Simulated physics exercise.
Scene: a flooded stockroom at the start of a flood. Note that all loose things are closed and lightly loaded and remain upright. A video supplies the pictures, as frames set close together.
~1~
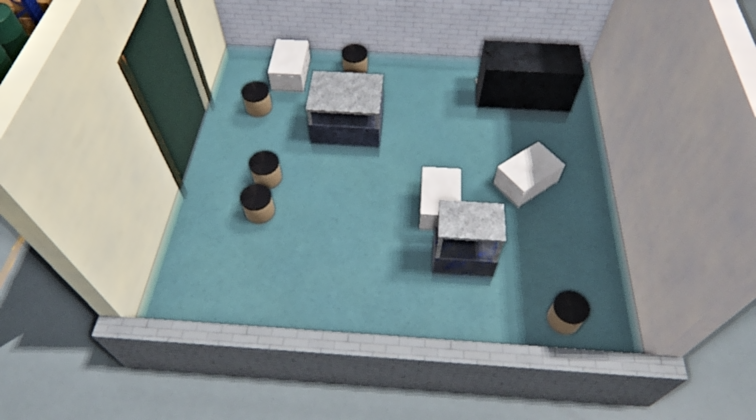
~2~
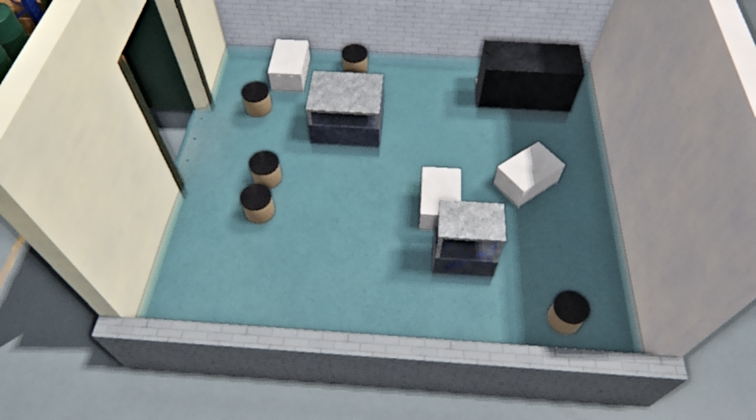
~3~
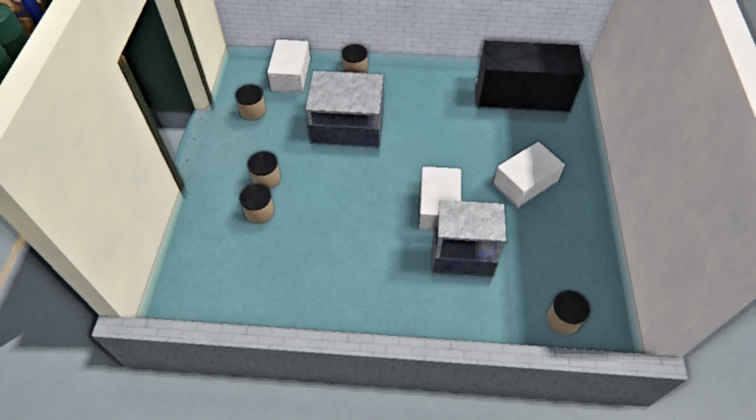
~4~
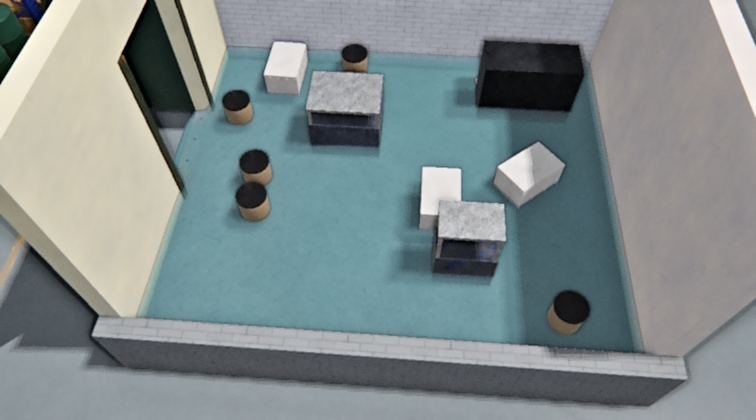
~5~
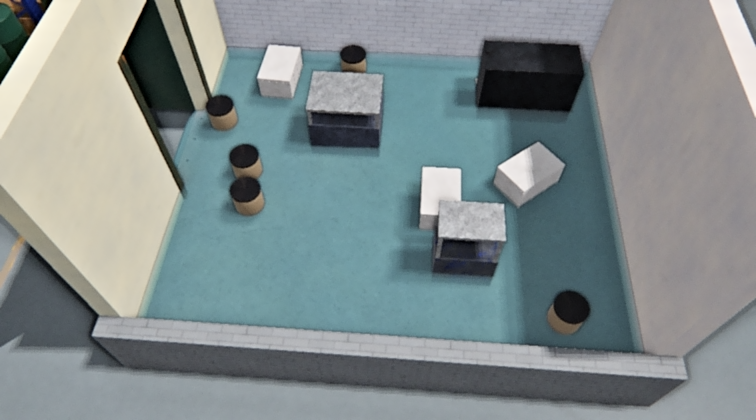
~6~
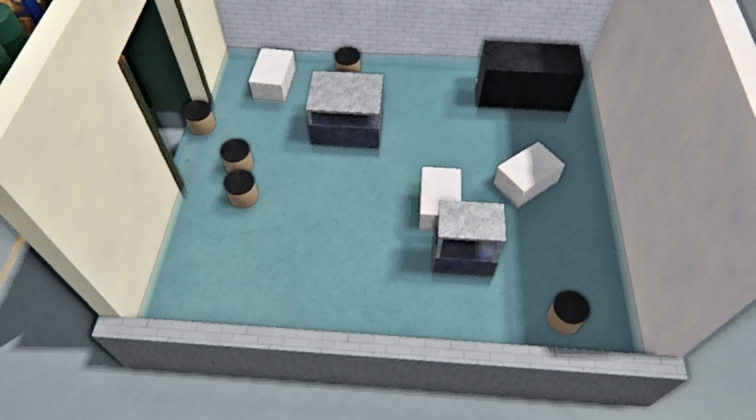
In a walled room with a blue-green floor, white boxes, dark counters and round black-topped pails sit still as a green door at the left gives way to an open gap. The upper-left pail then drifts left toward the opening, followed by two pails below it, and the upper-left white box shifts slightly left.
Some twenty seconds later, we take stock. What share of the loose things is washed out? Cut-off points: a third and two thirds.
No less than two thirds.
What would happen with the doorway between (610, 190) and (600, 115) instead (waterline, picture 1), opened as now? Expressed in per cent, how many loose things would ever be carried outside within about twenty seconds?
Estimate: Close to 40 %.
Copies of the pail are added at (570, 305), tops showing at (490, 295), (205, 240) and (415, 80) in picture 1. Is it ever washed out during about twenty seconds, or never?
Remains; escapes; escapes.
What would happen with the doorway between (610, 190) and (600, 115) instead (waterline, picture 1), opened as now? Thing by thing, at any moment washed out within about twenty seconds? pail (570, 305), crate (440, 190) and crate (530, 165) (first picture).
Lab log - 1: Escaped; 2: Escaped; 3: Escaped.
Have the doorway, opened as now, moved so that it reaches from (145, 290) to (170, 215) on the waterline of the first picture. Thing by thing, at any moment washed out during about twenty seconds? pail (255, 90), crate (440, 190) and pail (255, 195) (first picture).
Object one: Leaves; object two: Leaves; object three: Leaves.
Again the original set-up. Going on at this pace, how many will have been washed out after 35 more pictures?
5.
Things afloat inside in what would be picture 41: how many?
3 in all.
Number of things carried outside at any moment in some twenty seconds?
6 in total.
A moment on, 2 of 8 are out; 6 afloat.
Next, 4 of 8 are out; 4 afloat.
Later, 5 of 8 are out; 3 afloat.
In the end, 6 of 8 are out; 2 afloat.
